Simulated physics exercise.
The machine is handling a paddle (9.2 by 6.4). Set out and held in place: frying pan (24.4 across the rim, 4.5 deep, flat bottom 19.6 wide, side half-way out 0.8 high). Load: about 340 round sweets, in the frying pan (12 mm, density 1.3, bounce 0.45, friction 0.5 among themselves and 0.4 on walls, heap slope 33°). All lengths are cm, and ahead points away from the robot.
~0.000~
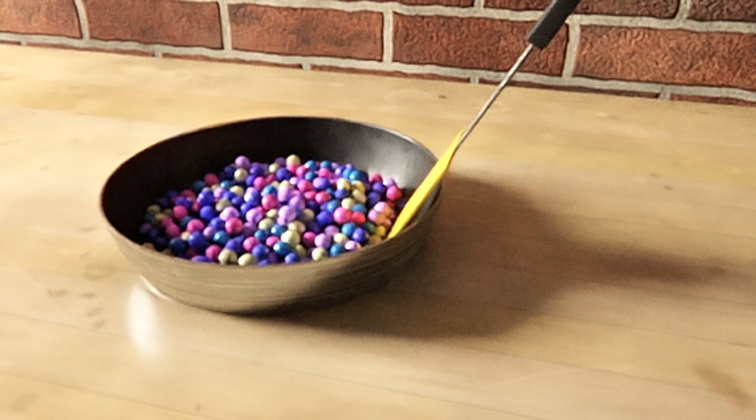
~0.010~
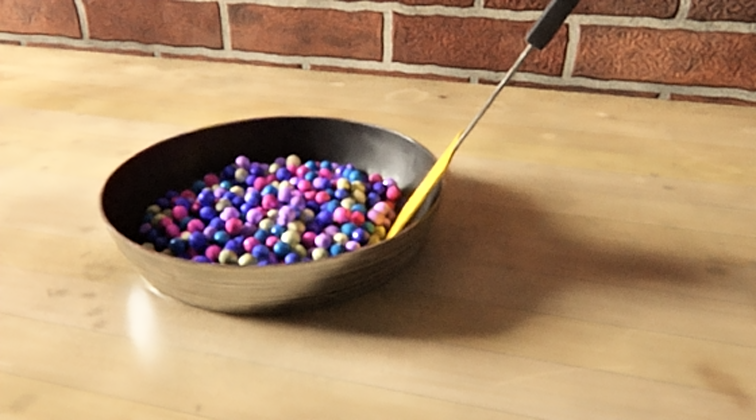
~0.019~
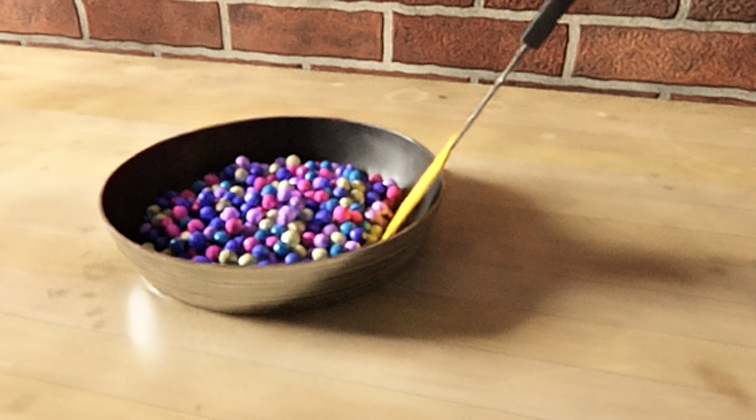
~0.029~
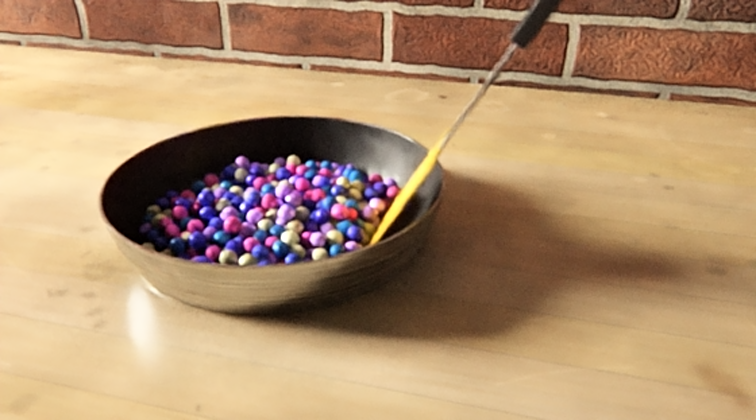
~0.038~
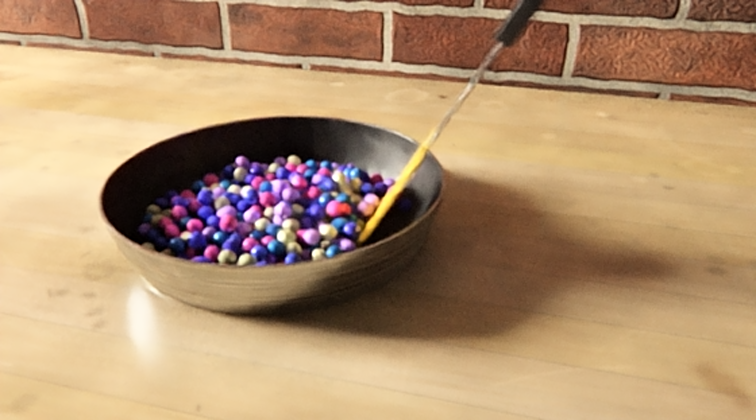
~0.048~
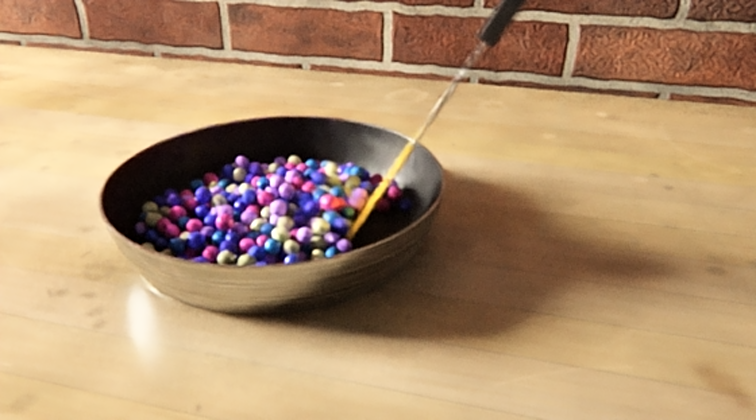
A frying pan of colourful round sweets sits still while a yellow paddle moves left through them.
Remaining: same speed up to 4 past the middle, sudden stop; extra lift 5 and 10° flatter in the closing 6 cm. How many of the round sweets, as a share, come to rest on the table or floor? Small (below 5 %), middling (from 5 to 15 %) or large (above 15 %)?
Answer: Middling; from 5 to 15 % of the round sweets finish on the table or floor.
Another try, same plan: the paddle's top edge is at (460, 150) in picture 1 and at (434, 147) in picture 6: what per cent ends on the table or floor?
Some 0 per cent.
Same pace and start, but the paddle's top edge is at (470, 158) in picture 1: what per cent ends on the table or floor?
Some 10 per cent.
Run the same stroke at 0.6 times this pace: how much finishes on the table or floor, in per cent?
About 0 per cent.
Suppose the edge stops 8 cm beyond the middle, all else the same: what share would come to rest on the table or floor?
It would be near 15 per cent.
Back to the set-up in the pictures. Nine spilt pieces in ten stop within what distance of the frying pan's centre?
Roughly 65 cm.
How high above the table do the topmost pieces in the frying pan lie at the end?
About 3.5 cm.
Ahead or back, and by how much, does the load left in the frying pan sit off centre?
About 3.0 cm ahead.
After 0.08 s, sloping 59°, highest piece 5 above the table; 344 in the frying pan.
After 0.11 s, sloping 55°, highest piece 6 above the table; 344 in the frying pan.
After 0.32 s, sloping 49°, highest piece 5 above the table; 315 in the frying pan, 28 on the table or floor, 1 on the blade or in flight.
After 1.37 s, sloping 49°, highest piece 3 above the table; 315 in the frying pan, 29 on the table or floor.
At rest, 315 in the frying pan, 29 on the table or floor. That is 8 % on the table or floor.
